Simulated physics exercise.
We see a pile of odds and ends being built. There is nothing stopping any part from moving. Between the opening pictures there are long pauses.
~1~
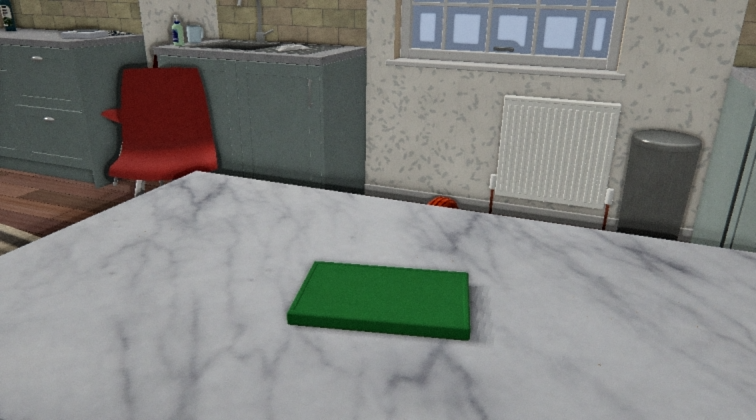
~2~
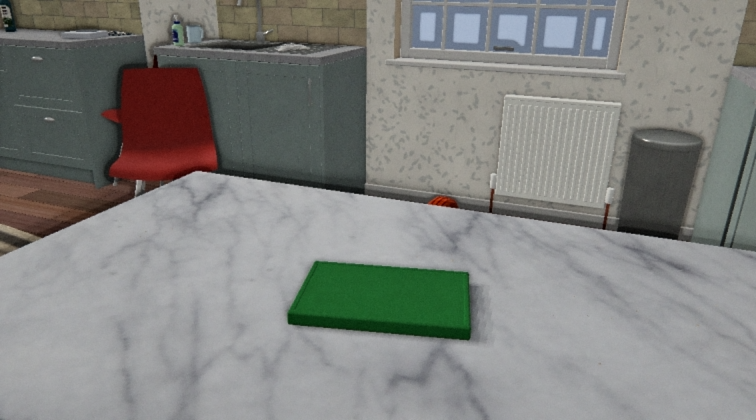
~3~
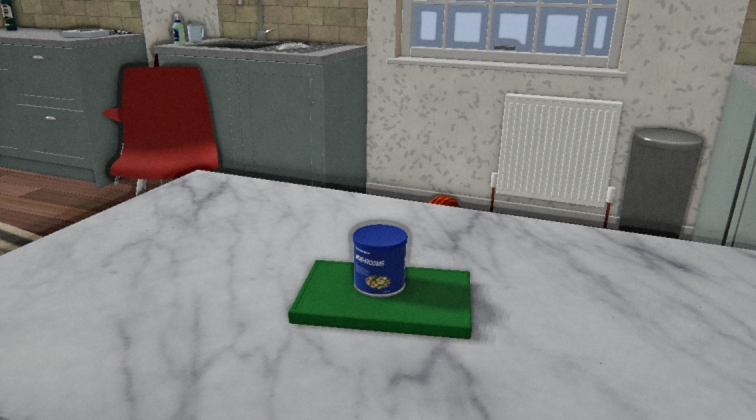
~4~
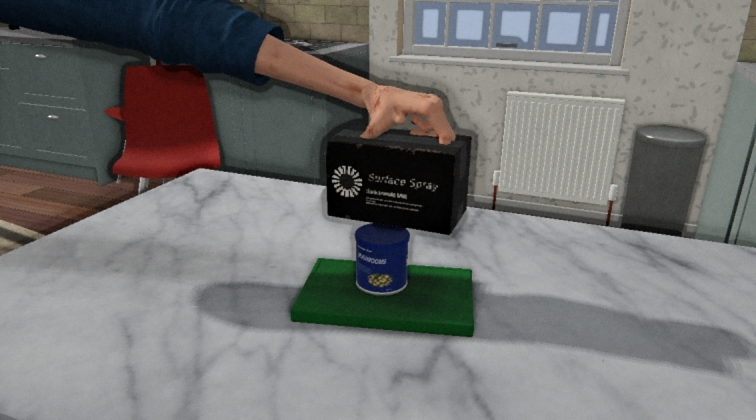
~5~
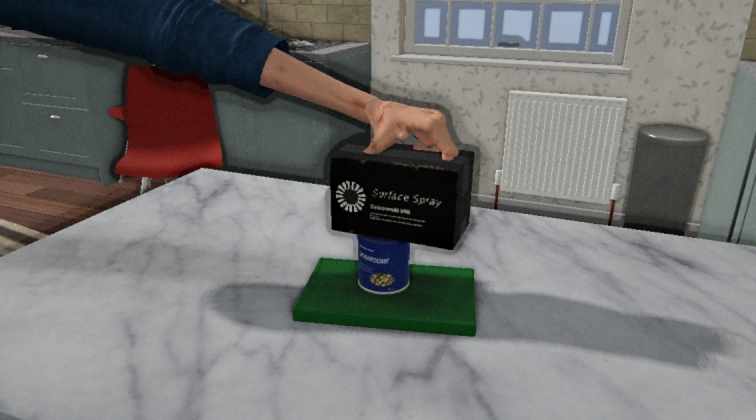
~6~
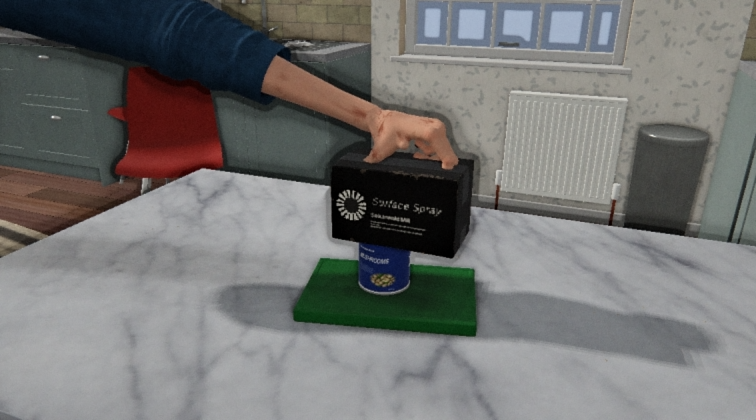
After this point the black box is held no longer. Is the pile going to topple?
My guess is the pile will stay put.
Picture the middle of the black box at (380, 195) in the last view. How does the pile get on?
In the end the pile does not fall.
Then, 0.30 s later than the last frame, all is still.
Then, 0.60 s later than the last frame, things are still on the move.
Then, 0.90 s later than the last frame, all is still.
Then, 1.20 s later than the last frame, black box resting near (402, 200).
When it is over, all 3 as before. End places, in pixels of the last picture, black box near (402, 200). The pile stays up.
